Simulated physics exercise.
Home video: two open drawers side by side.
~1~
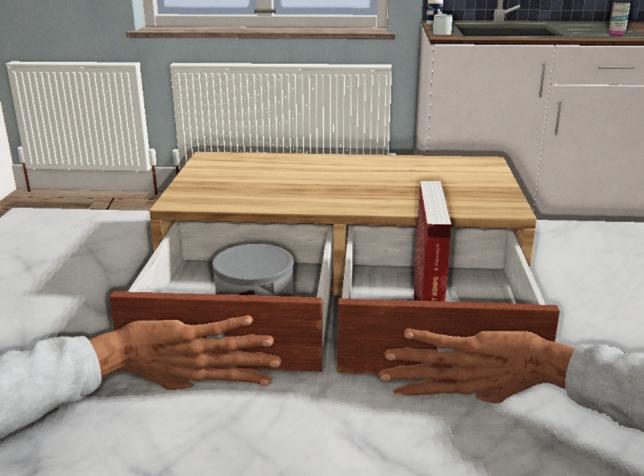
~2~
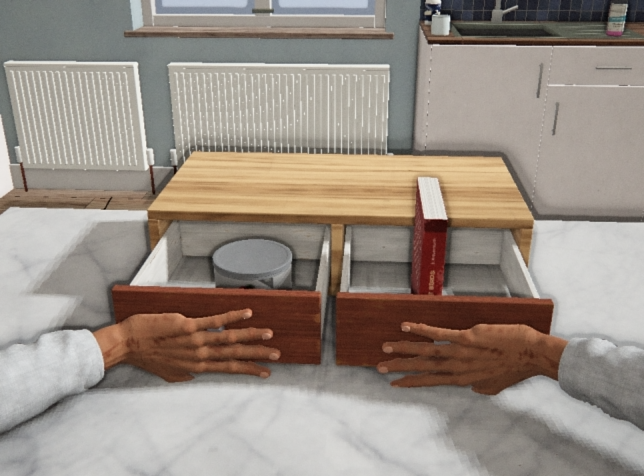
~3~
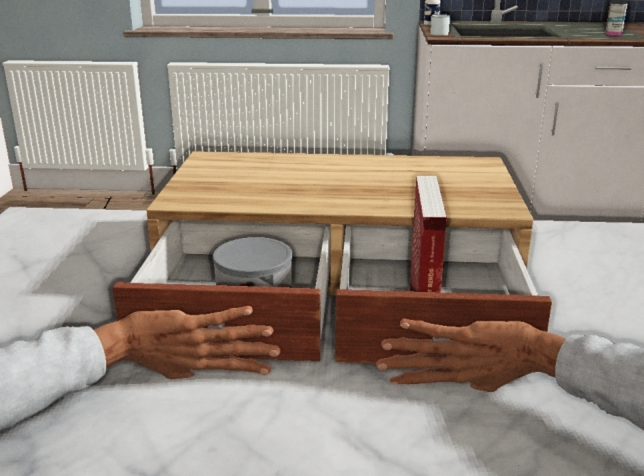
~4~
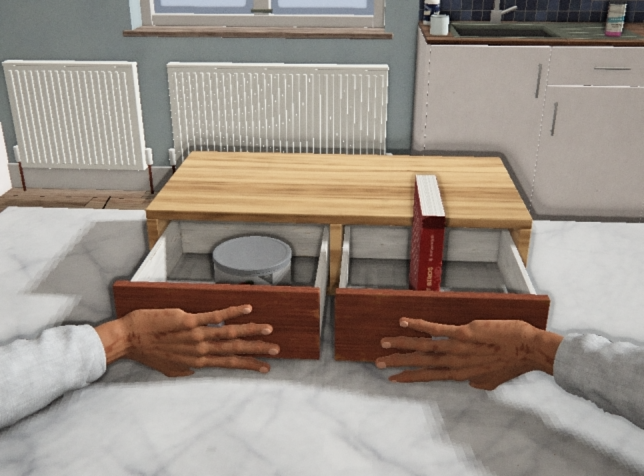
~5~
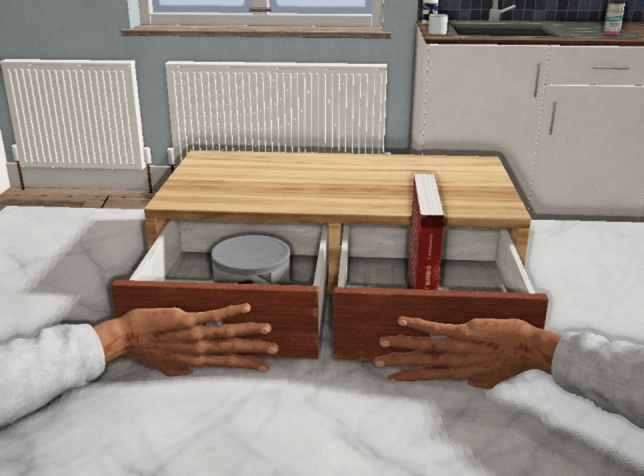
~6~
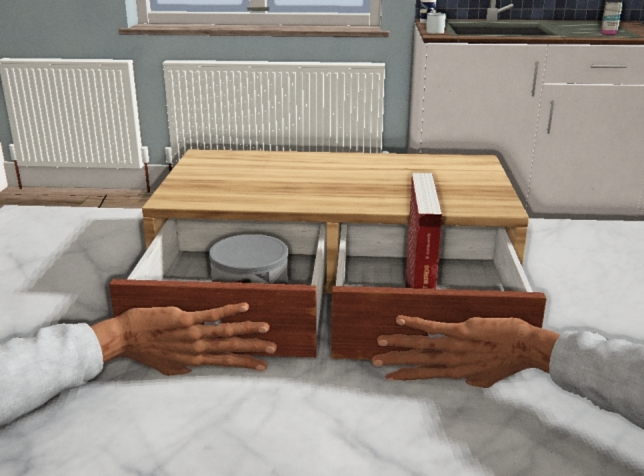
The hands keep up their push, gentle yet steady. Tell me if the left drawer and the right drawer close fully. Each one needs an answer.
The left one closes completely, and the right one refuses to shut.
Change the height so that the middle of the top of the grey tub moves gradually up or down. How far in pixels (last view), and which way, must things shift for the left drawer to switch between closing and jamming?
Up by around 8 pixels.
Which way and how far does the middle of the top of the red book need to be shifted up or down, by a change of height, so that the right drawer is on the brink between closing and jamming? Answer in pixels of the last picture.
Shift: Approx. 60 px, direction down.
Then, 0.32 s on from there, left drawer starting in; right drawer starting in.
Then, 0.56 s on from there, left drawer about half in; right drawer stopped, still ajar.
Then, 0.80 s on from there, left drawer nearly in; right drawer stopped, still ajar.
In the end, the left drawer shuts flush; the right drawer stays ajar.
